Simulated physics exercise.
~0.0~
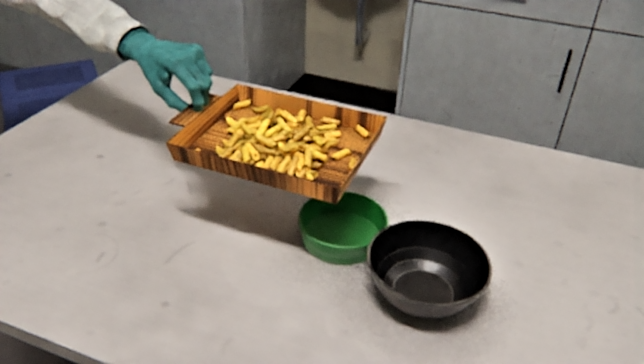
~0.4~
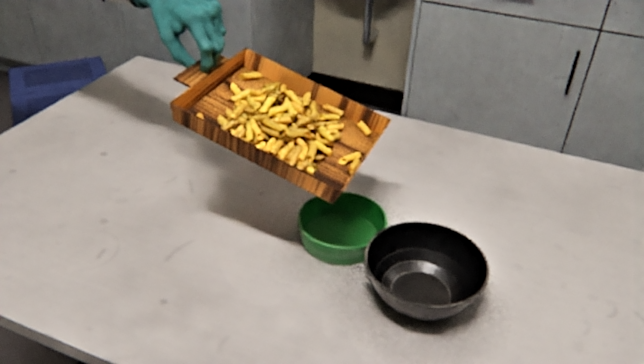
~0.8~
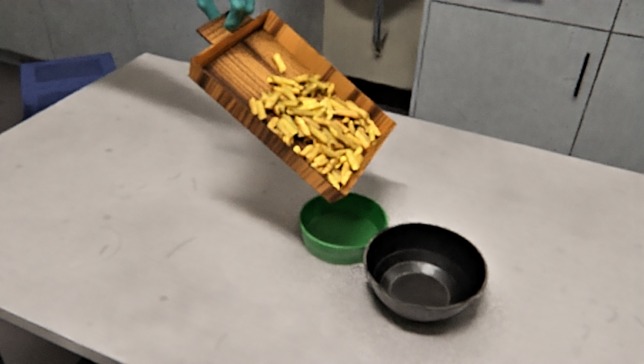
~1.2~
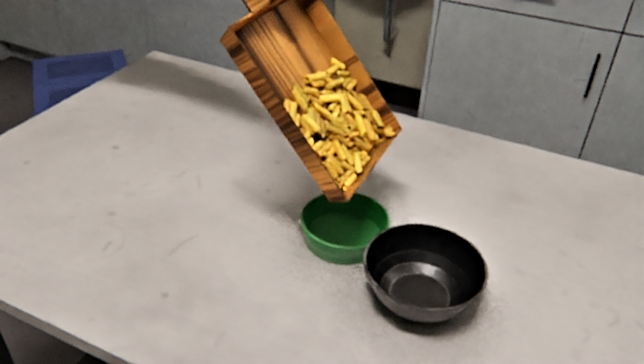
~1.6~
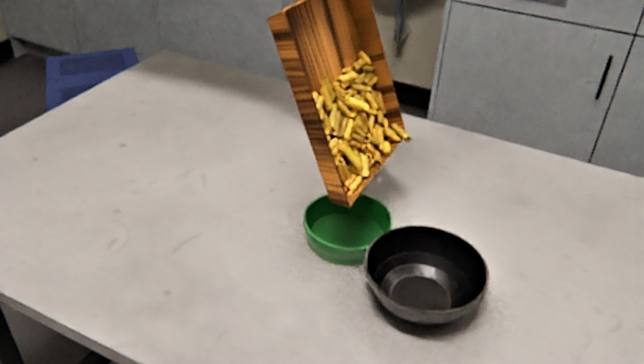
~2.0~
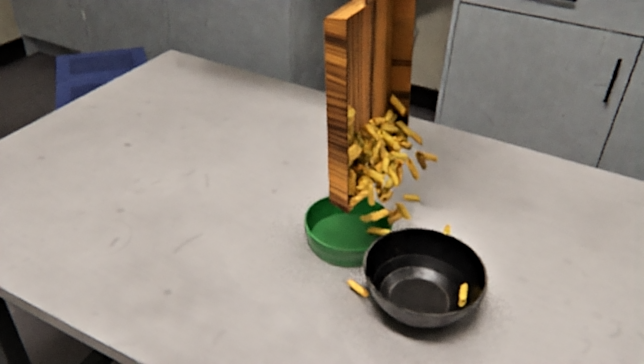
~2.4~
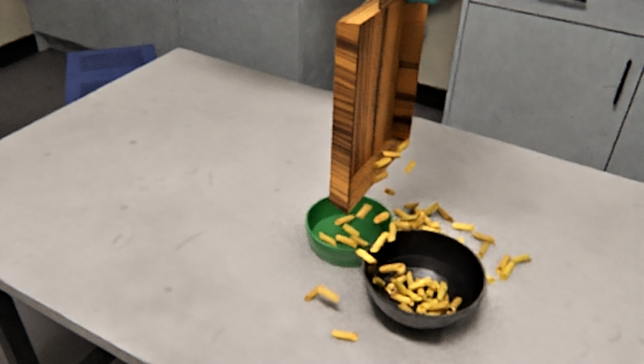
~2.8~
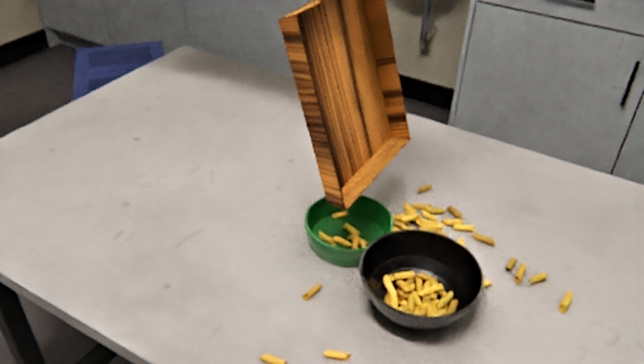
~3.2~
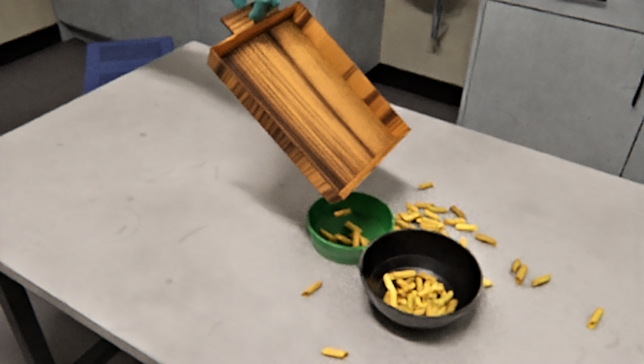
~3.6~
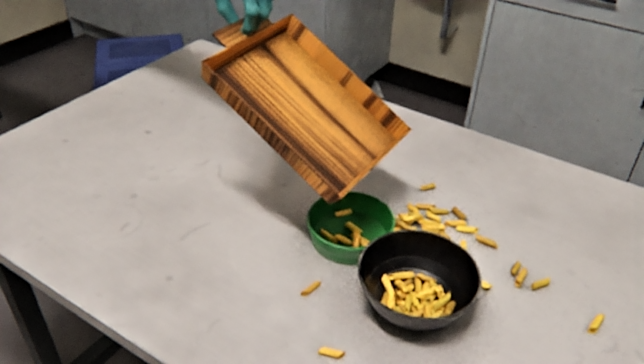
On a pale tabletop in a room with grey cabinets, a teal-gloved hand holds a wooden tray of short yellow pasta pieces above a green dish and a black bowl. The hand tips the tray steadily steeper to the right, and the pasta gathers toward its lower end. As the tray nears upright, the pieces tumble out over both containers and the table. The emptied tray then tilts back and stays slanted above the green dish. A pile rests in the black bowl, a few pieces lie in the green dish, and many are scattered across the table.
